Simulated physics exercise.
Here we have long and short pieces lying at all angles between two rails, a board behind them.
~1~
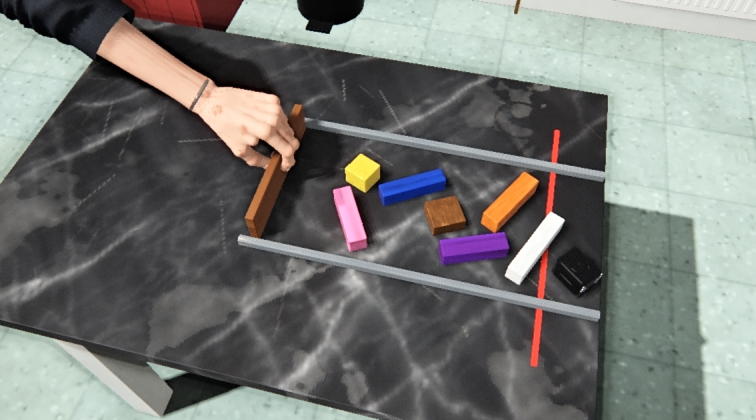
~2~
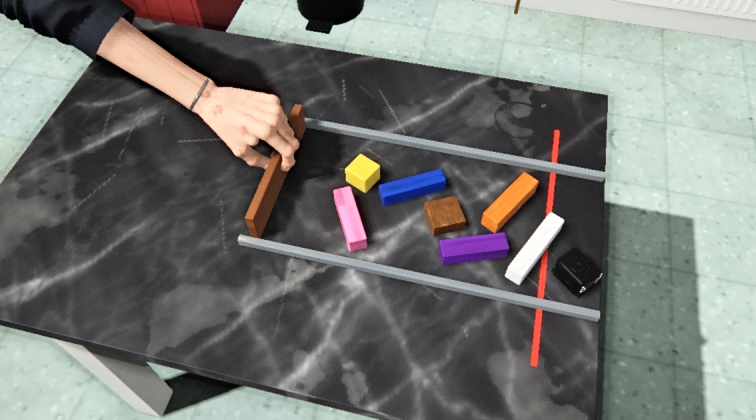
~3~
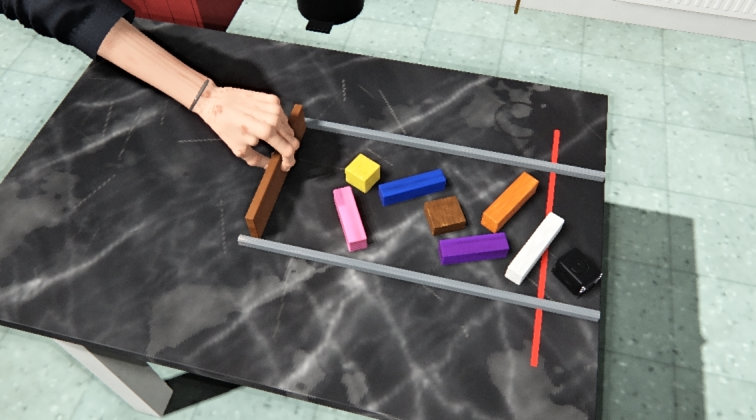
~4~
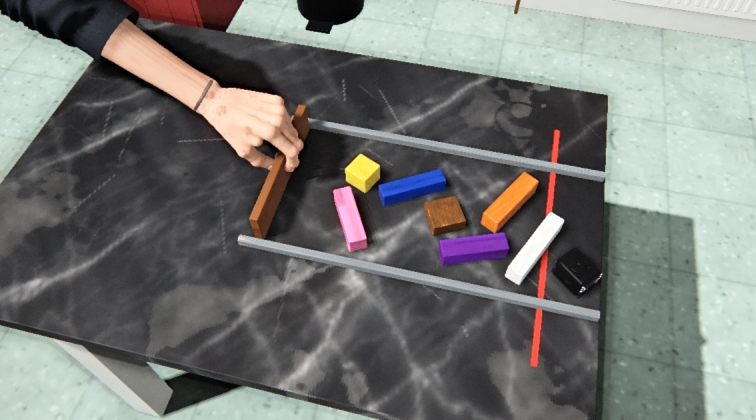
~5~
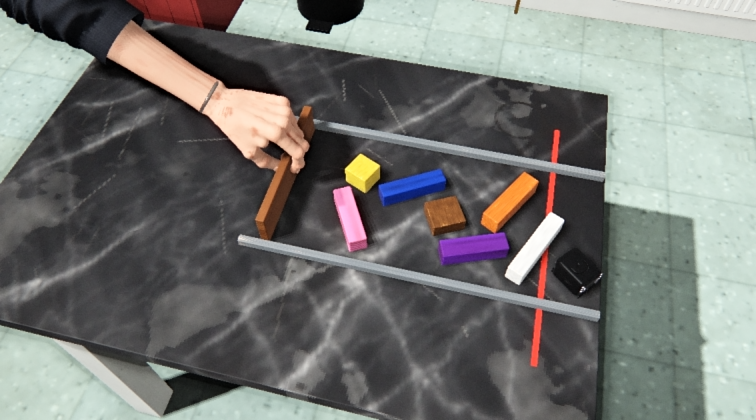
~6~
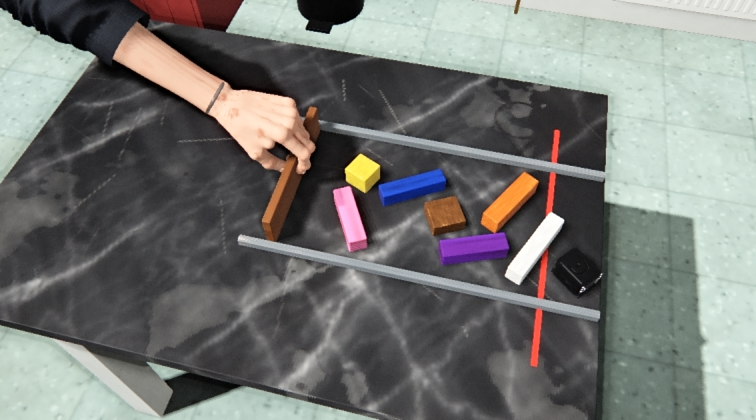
At the start, a hand holds a brown board upright at the left end of two rails, with colourful blocks lying at various angles between them and a red line near the right. The board stays still briefly, then the hand slides it slightly rightward, without touching the blocks, which remain still.
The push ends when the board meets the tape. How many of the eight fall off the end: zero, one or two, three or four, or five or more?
The number that fall off is three or four.
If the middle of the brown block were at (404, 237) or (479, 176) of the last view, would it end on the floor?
In turn it remains up; is lost.
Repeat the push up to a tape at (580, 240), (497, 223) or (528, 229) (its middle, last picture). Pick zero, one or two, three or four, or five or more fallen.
The falls would be five or over; 1 or 2; one to two.
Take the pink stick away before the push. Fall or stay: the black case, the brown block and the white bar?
The black case falls, the brown block does not fall, the white bar is lost.
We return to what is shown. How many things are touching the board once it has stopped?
The number is 2.
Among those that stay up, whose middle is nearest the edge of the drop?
The purple stick.
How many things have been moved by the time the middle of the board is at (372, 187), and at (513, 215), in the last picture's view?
The counts are 3 and 8.
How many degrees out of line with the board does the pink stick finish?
Roughly 0° out of line.
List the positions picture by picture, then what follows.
In the first picture, black case (576, 273); white bar (535, 248); orange bar (510, 202); board (278, 169); tape (547, 233).
In the second picture, white bar (535, 248); board (278, 169).
In the third picture, orange bar (510, 202); brown block (445, 216).
In the fourth picture, black case (576, 273); blue stick (412, 188).
In the fifth picture, white bar (535, 248); purple stick (473, 249).
In the sixth picture, black case (576, 273); white bar (535, 248); orange bar (510, 202); board (294, 172); tape (547, 233).
Soon after, none off yet; black case at rest near (576, 273); white bar at rest near (535, 248); orange bar at rest near (510, 202).
At rest, the number that fall off is three or four; fallen, orange bar, white bar and black case.
